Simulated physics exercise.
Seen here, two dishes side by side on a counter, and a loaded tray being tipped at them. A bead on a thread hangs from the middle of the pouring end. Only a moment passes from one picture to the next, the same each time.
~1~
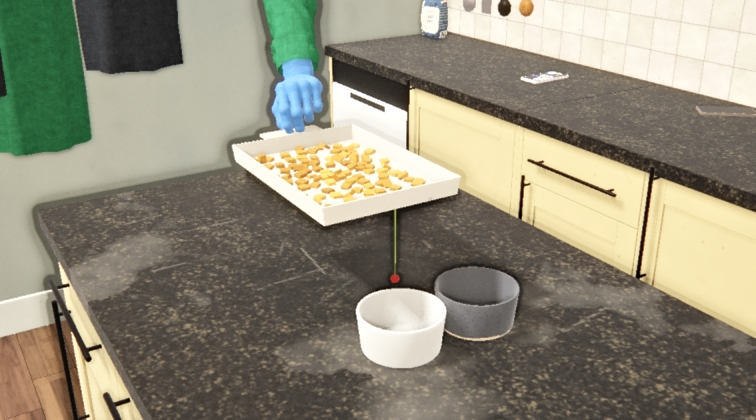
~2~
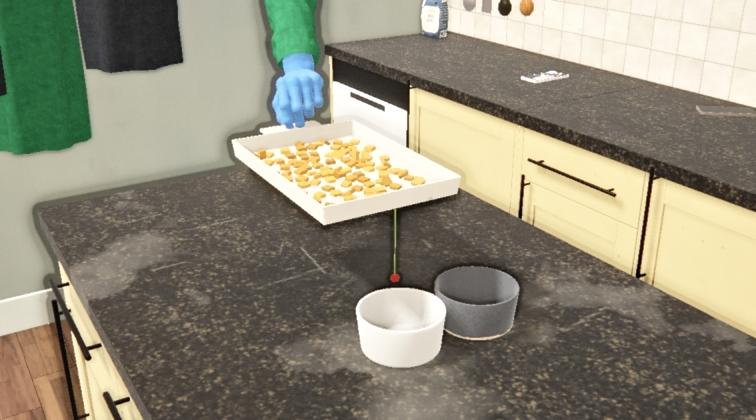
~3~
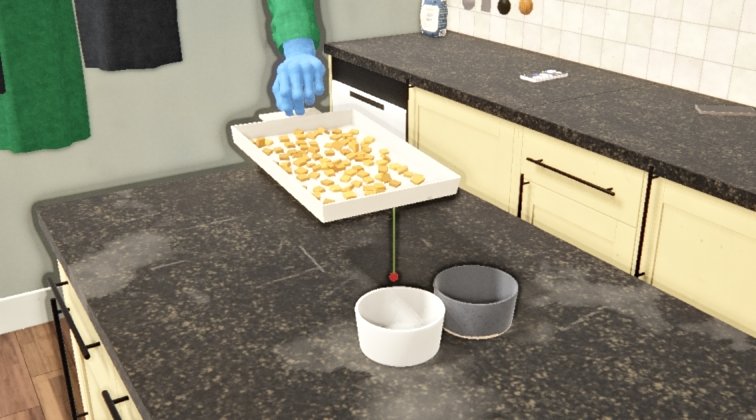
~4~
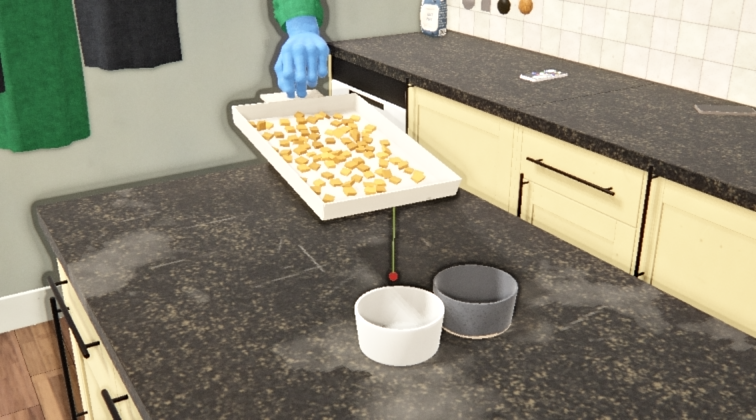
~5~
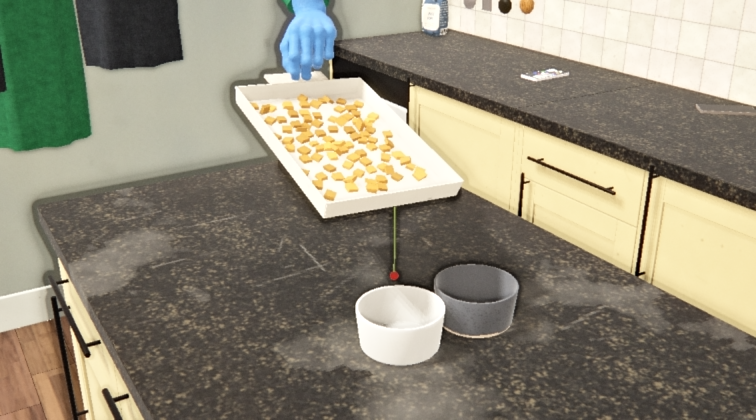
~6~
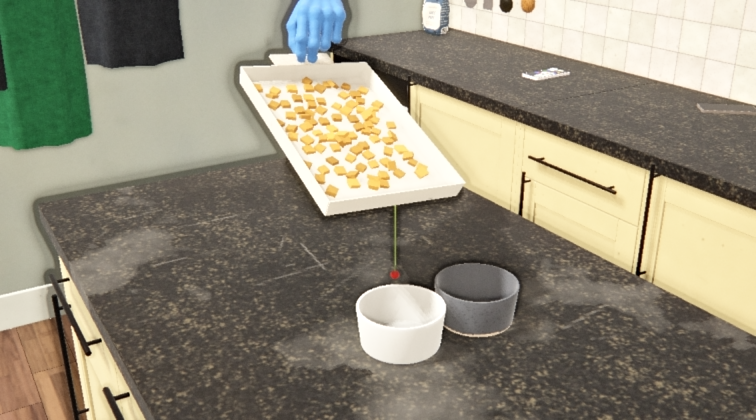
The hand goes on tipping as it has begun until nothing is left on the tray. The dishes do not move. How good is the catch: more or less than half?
The two hold the larger part of the load.
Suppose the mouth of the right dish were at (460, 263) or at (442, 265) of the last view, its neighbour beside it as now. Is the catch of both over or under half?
In turn: Below a half; the smaller part.
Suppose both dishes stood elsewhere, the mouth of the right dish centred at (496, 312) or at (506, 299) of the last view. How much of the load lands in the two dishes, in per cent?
First some 10, then 40 per cent.
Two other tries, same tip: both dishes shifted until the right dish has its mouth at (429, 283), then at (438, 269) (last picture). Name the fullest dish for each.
The first try: The right one. The second: The dish on the right.
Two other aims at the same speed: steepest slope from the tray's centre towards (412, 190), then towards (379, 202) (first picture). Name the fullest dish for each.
First the dish on the right, then the left one.
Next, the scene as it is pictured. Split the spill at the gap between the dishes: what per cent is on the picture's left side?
Near 50 %.
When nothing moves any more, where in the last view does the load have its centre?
Near (463, 318).
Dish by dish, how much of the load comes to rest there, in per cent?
For the left dish some 30 %, for the right dish some 60 %.
Just after the last frame, tray tipped steeply; almost all on the tray; just a few in the air.
A moment on, tray tipped past a quarter turn; roughly half on the tray; just a few in the left dish; roughly a third in the right dish; just a few outside both; about a tenth in the air.
Further on, tray tipped past a quarter turn; roughly a quarter in the left dish; roughly two thirds in the right dish; about a tenth outside both.
When it is over, tray tipped past a quarter turn; roughly a quarter in the left dish; roughly two thirds in the right dish; about a tenth outside both.
